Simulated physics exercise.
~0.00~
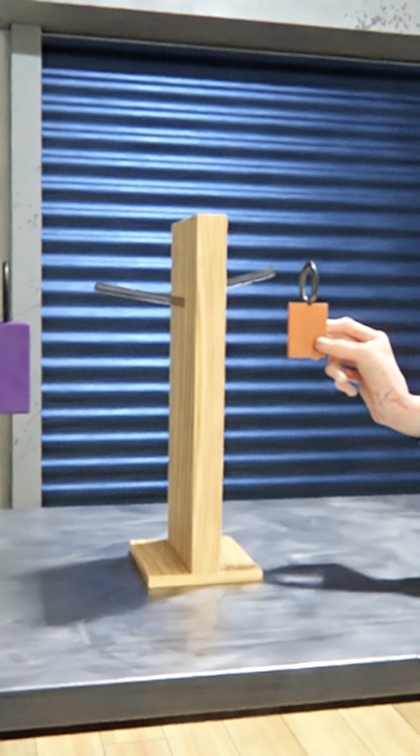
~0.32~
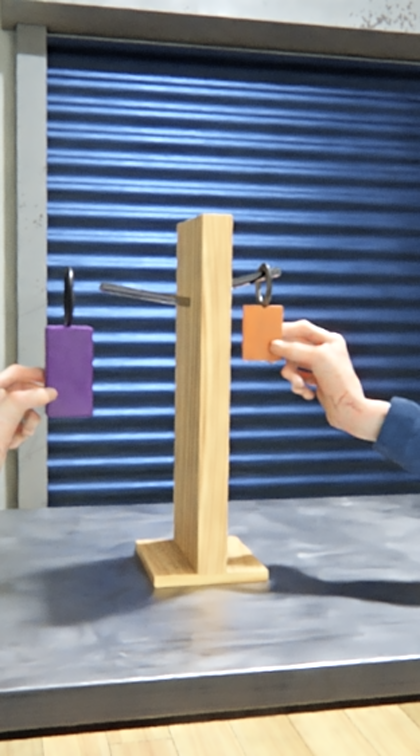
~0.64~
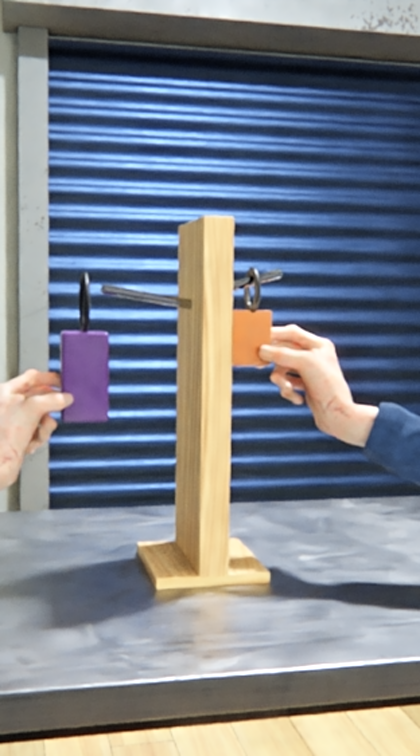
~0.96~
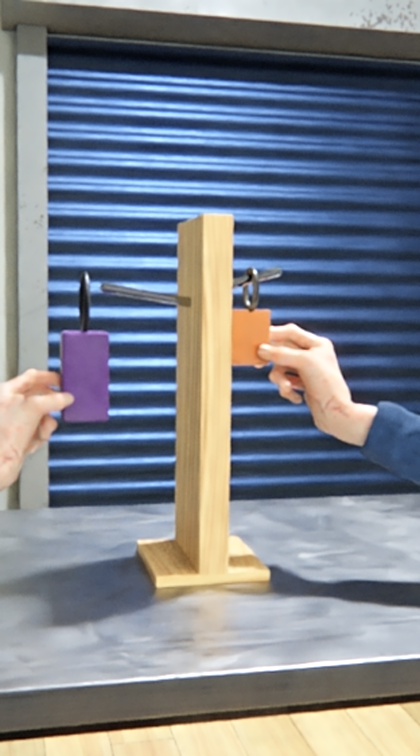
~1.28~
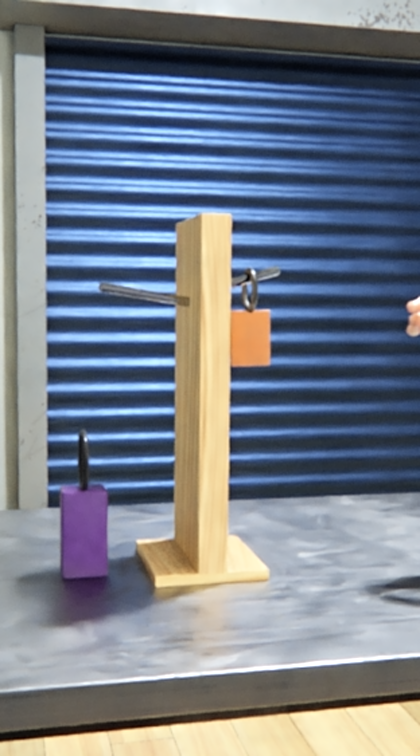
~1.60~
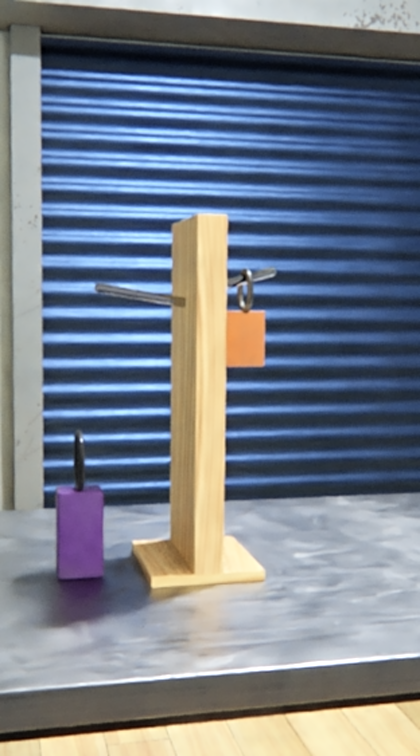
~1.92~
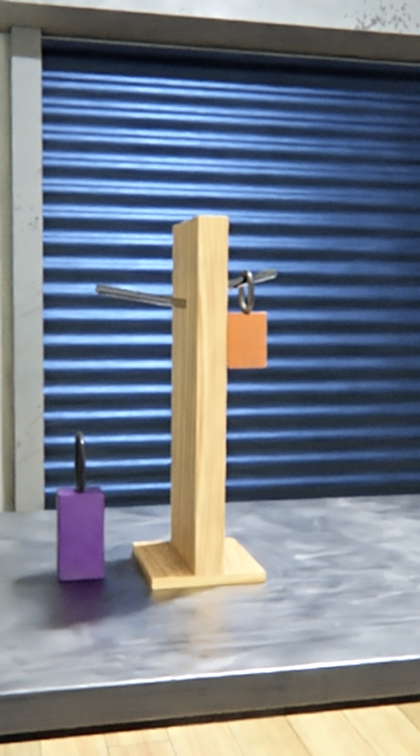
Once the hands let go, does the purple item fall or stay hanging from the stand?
The purple item falls and ends up on the table below, while the orange tag stays hanging on its peg.
